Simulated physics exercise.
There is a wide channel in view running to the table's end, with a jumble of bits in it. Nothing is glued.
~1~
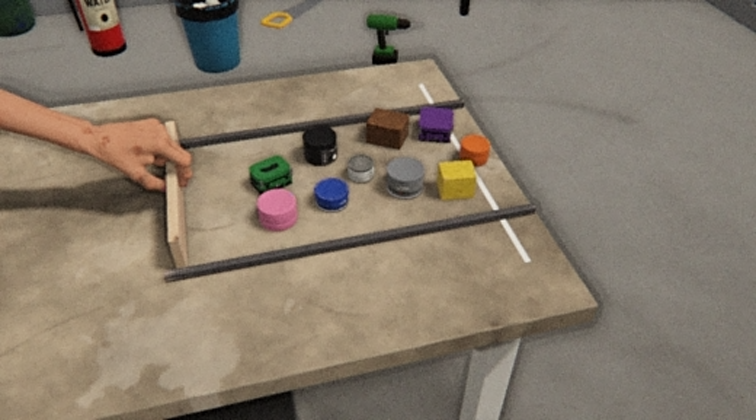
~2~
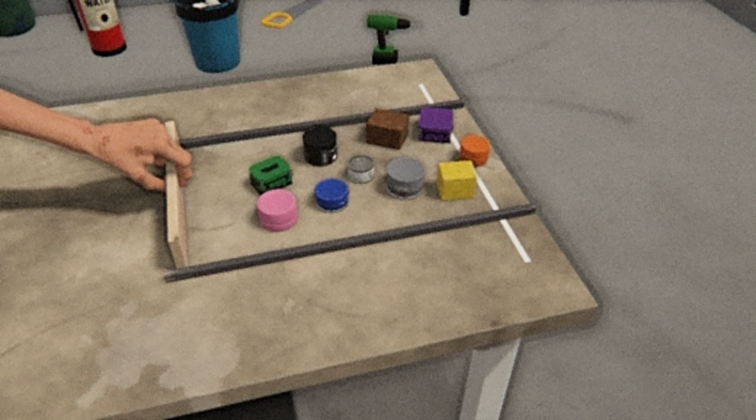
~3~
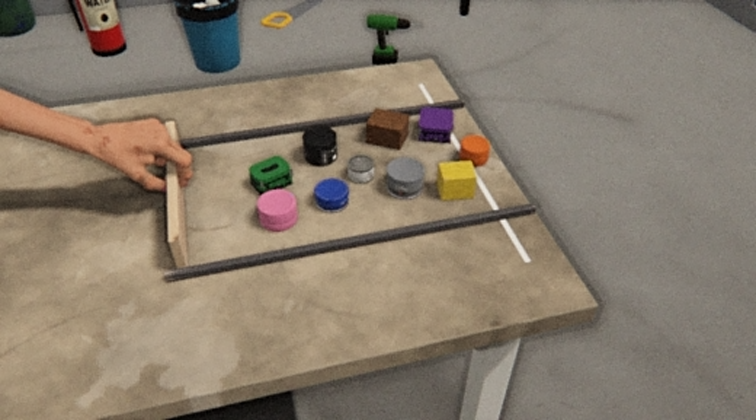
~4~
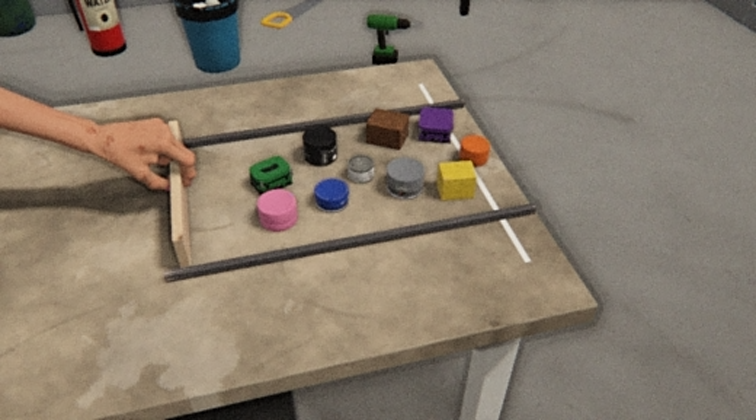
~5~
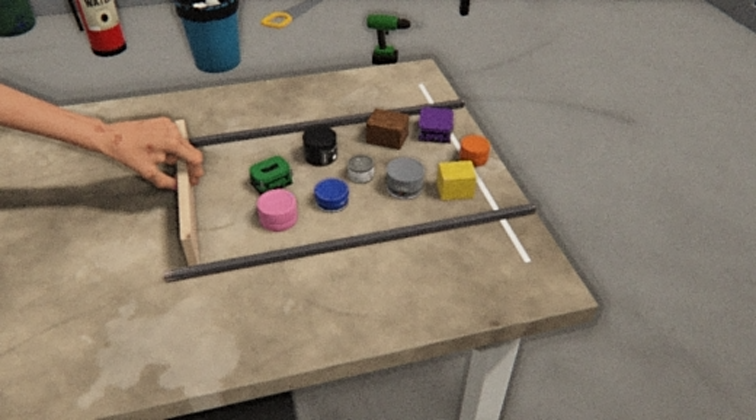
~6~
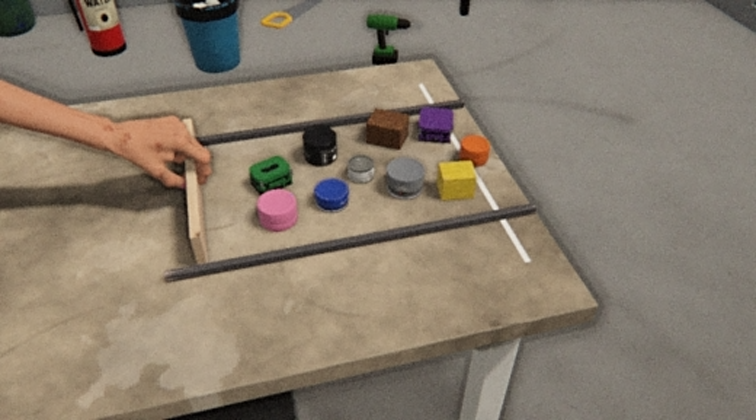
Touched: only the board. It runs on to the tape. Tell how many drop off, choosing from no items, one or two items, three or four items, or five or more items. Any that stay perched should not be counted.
Five or more items drop off.
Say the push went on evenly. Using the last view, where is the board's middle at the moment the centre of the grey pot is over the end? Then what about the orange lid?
The middle would be close to (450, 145) and then close to (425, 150).
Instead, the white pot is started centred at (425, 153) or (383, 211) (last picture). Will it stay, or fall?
Results in order - down; still up.
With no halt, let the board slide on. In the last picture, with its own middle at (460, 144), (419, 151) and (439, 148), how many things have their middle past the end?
5; 0; 1.
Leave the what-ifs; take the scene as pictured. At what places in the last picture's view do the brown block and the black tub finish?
The brown block stops around (458, 108); the black tub around (468, 126).
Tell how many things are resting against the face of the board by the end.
It touches 5.
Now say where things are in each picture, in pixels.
The first frame shows orange lid (475, 151); purple case (436, 125); yellow block (456, 181); board (175, 190); tape (465, 158).
The second frame shows purple case (436, 126); board (175, 190).
The third frame shows yellow block (456, 181); white pot (361, 169).
The fourth frame shows orange lid (475, 151); black tub (320, 146).
The fifth frame shows purple case (436, 126); pink lid (278, 210).
The sixth frame shows orange lid (475, 151); purple case (436, 126); yellow block (456, 181); board (194, 187); tape (465, 158).
A little later, none off yet; orange lid at rest near (475, 151); purple case at rest near (436, 126); yellow block at rest near (456, 181).
When it is over, the number that fall off is five or more; down, white pot, grey pot, yellow block, purple case and orange lid.
